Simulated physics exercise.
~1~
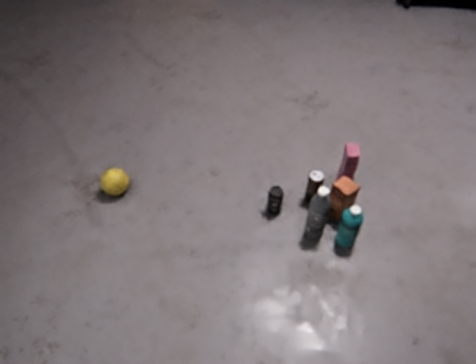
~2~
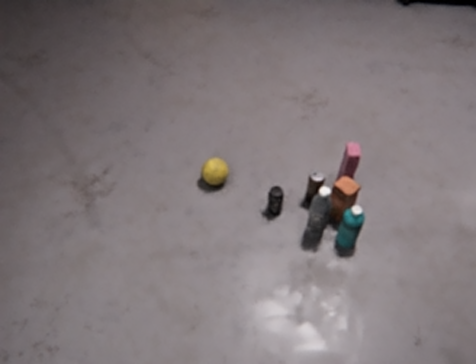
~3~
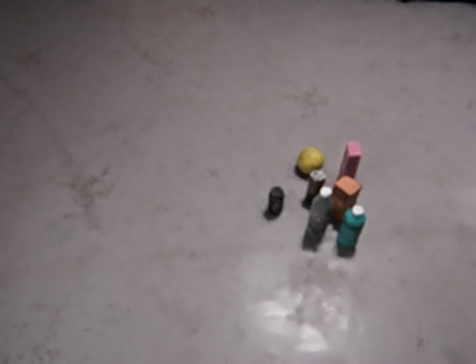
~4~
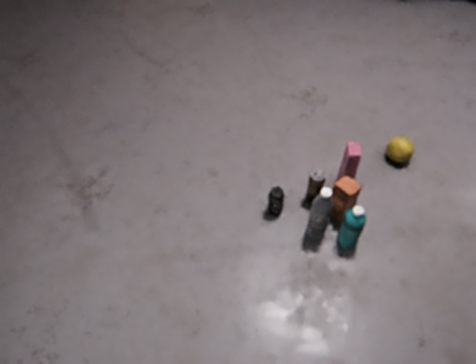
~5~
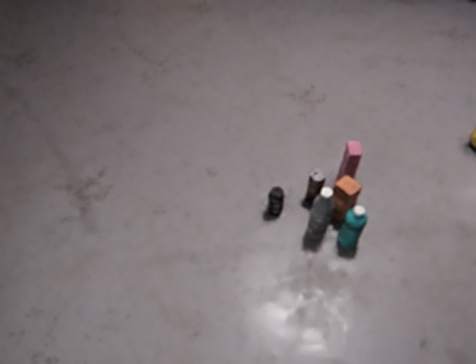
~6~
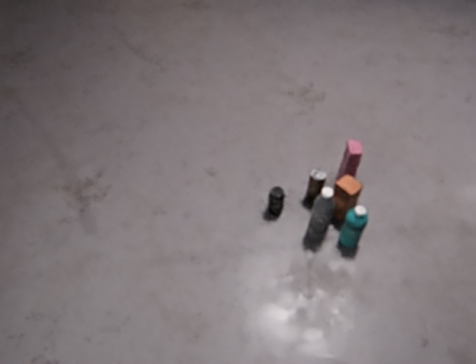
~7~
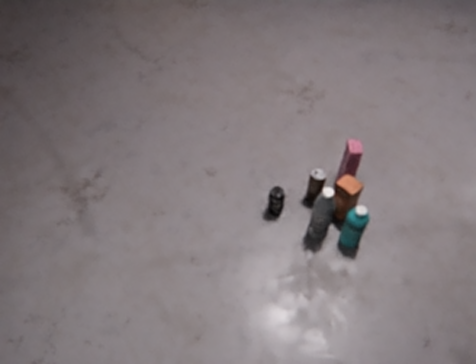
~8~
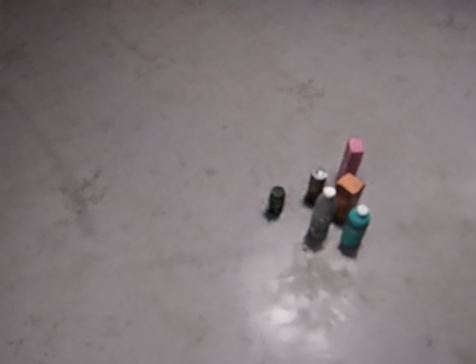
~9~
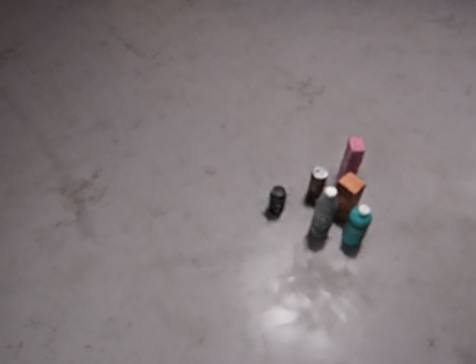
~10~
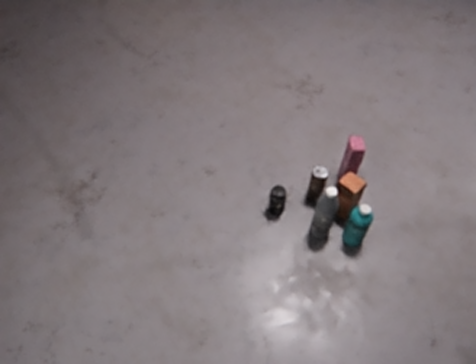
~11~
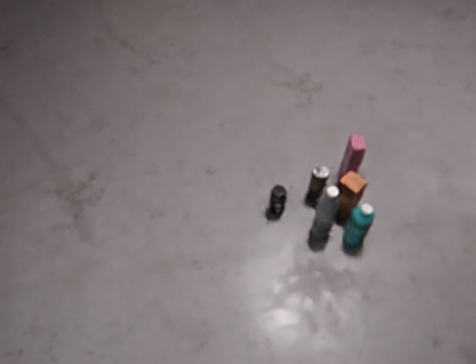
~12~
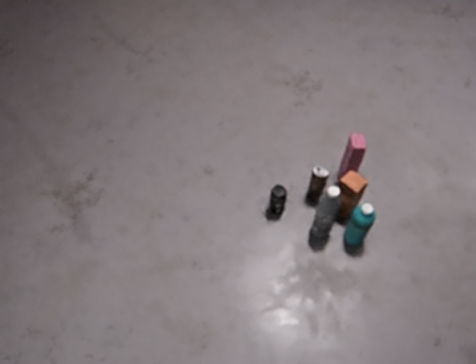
A yellow ball rolls right behind a cluster of small objects and leaves them standing.
